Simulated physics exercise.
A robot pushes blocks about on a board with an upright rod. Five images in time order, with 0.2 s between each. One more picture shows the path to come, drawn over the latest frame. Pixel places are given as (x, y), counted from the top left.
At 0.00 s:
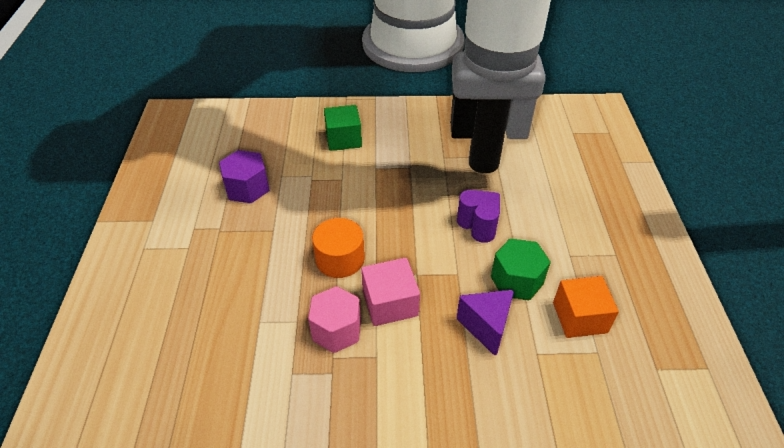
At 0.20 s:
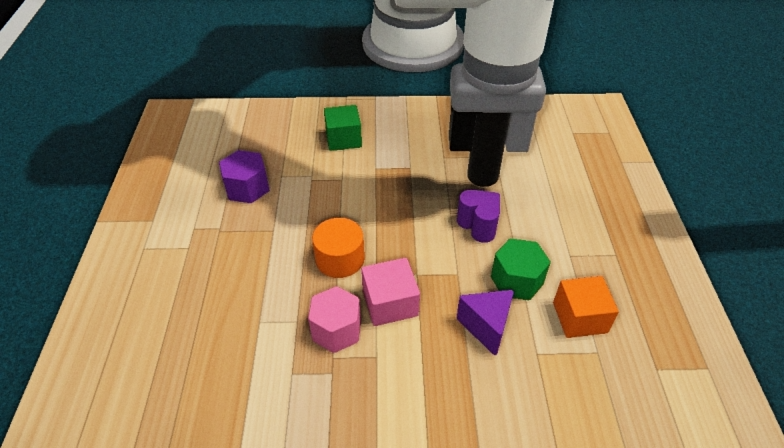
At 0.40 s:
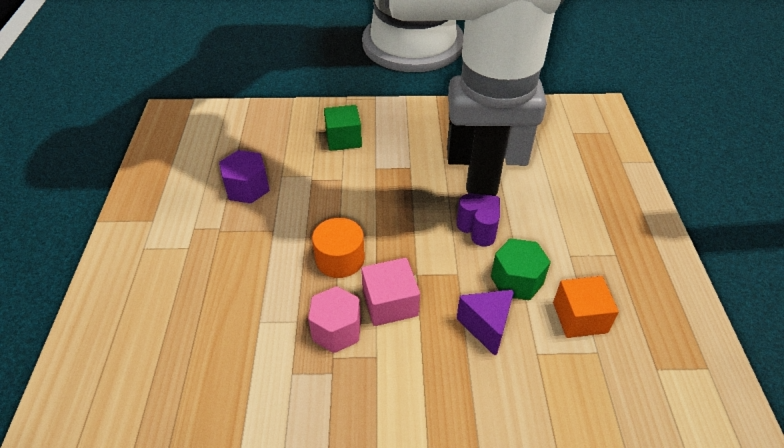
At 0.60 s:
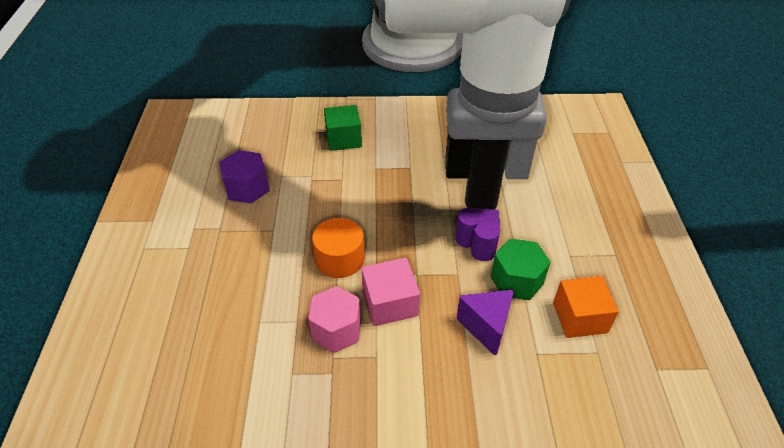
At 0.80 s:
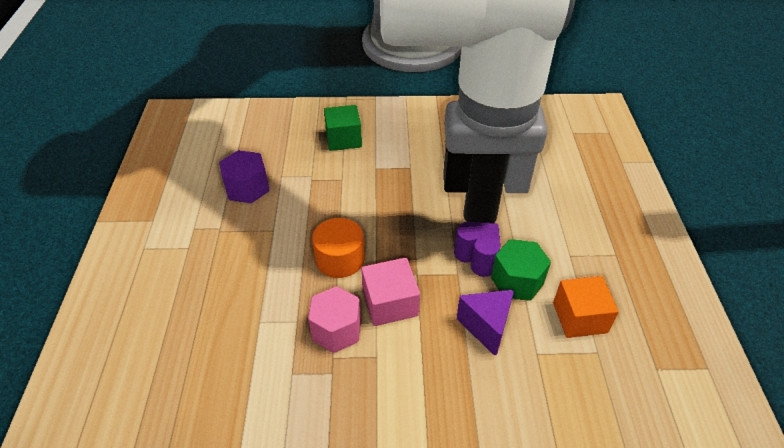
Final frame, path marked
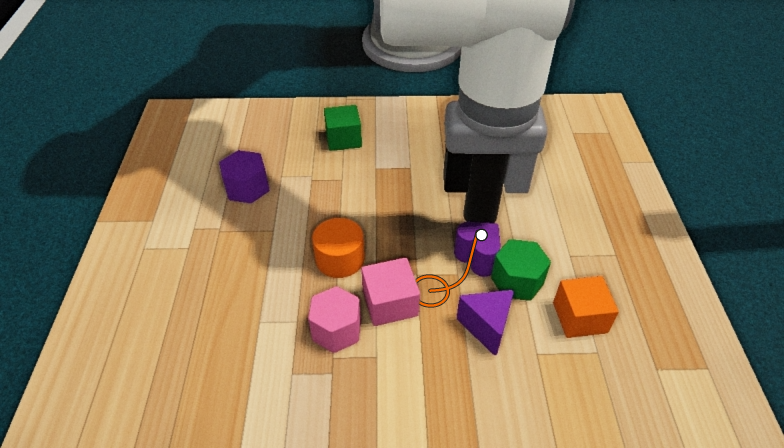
Robot arm with a black rod pushing a purple heart block a short way toward the viewer, beside a green six-sided block.
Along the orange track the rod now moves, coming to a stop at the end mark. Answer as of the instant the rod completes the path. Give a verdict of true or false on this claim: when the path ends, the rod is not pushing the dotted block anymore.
It is true.
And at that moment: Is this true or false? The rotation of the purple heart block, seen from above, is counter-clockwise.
The claim holds.
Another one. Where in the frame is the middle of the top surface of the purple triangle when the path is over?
I expect it at (498, 327).
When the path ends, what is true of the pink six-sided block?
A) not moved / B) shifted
That would be A.
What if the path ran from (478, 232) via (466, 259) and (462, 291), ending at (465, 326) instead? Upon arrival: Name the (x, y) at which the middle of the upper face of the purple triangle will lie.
Most likely (515, 374).
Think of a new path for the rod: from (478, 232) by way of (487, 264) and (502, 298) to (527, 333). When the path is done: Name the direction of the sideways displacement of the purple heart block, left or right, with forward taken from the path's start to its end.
My prediction: Rightwards.
The line goes from (478, 232) by way of (471, 256) and (461, 281) to (430, 291); the dot is on the purple heart block.
What follows on the original path. Halfway along, rod (470, 254); purple heart block (475, 276), turned 10° anticlockwise; purple triangle (492, 311); green six-sided block (525, 261), turned 15° anticlockwise.
At the end, rod (431, 275); pink six-sided block unmoved; pink square block unmoved; purple heart block (470, 294), turned 35° anticlockwise; purple triangle (498, 327); green six-sided block (525, 261), turned 15° anticlockwise.
